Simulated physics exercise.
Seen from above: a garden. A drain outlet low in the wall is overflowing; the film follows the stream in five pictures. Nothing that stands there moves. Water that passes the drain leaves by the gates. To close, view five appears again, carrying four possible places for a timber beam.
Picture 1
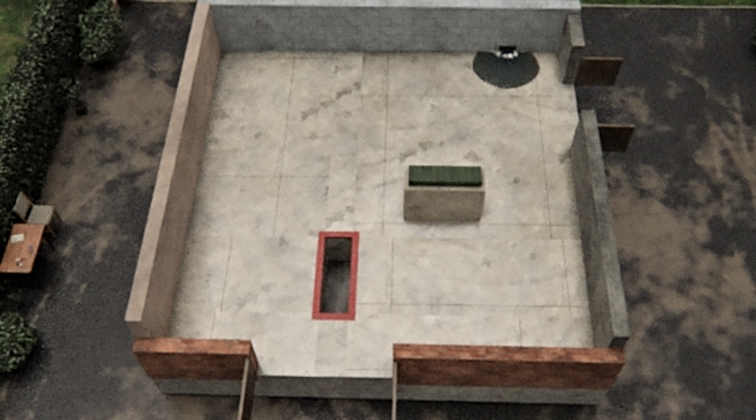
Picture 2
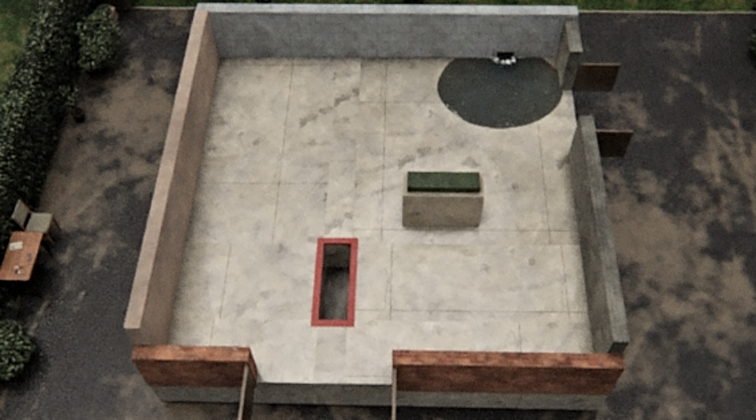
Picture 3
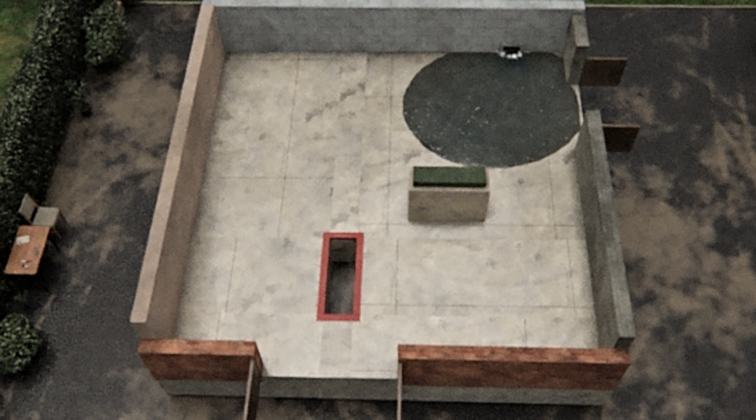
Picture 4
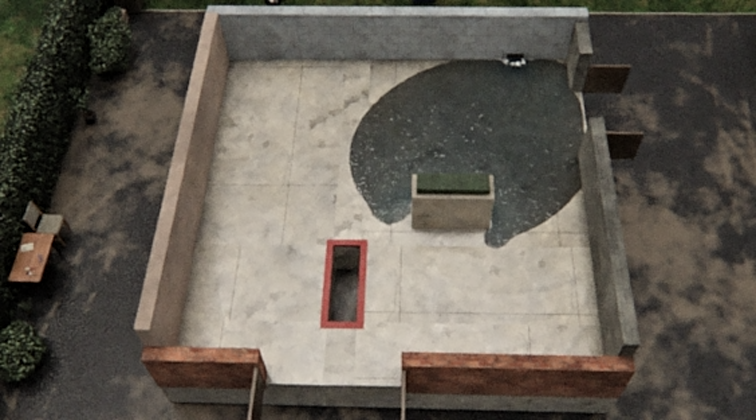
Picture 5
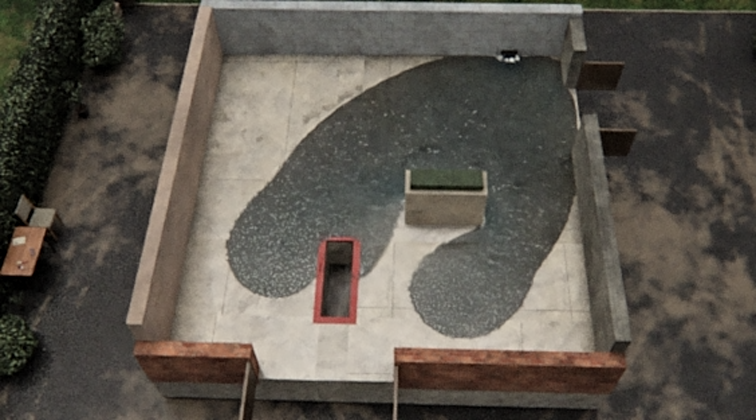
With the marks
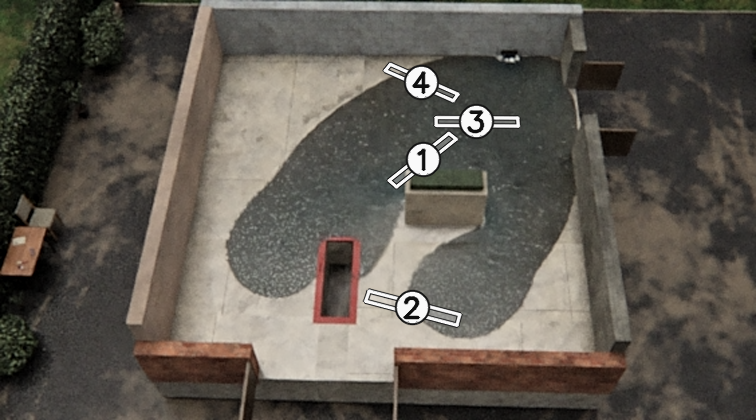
Walled courtyard from above, dark water spreading from the top right corner, parting around a planter block and reaching a red-edged pit.
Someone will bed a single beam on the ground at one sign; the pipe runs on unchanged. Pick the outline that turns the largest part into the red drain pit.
The answer is position 2.
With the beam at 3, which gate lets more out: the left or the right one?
The left gate.
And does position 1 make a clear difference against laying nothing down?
No, it changes little.
On the marked copy, 1 from (392, 183) to (452, 136); 2 from (367, 296) to (458, 319); 3 from (436, 121) to (517, 122); 4 from (387, 67) to (455, 97).
With 1, about 23 % of the stream runs into the red drain pit, about 75 % out by the gates.
With 2, about 32 % of the stream runs into the red drain pit, about 67 % out by the gates.
With 3, about 17 % of the stream runs into the red drain pit, about 83 % out by the gates.
With 4, about 21 % of the stream runs into the red drain pit, about 78 % out by the gates.
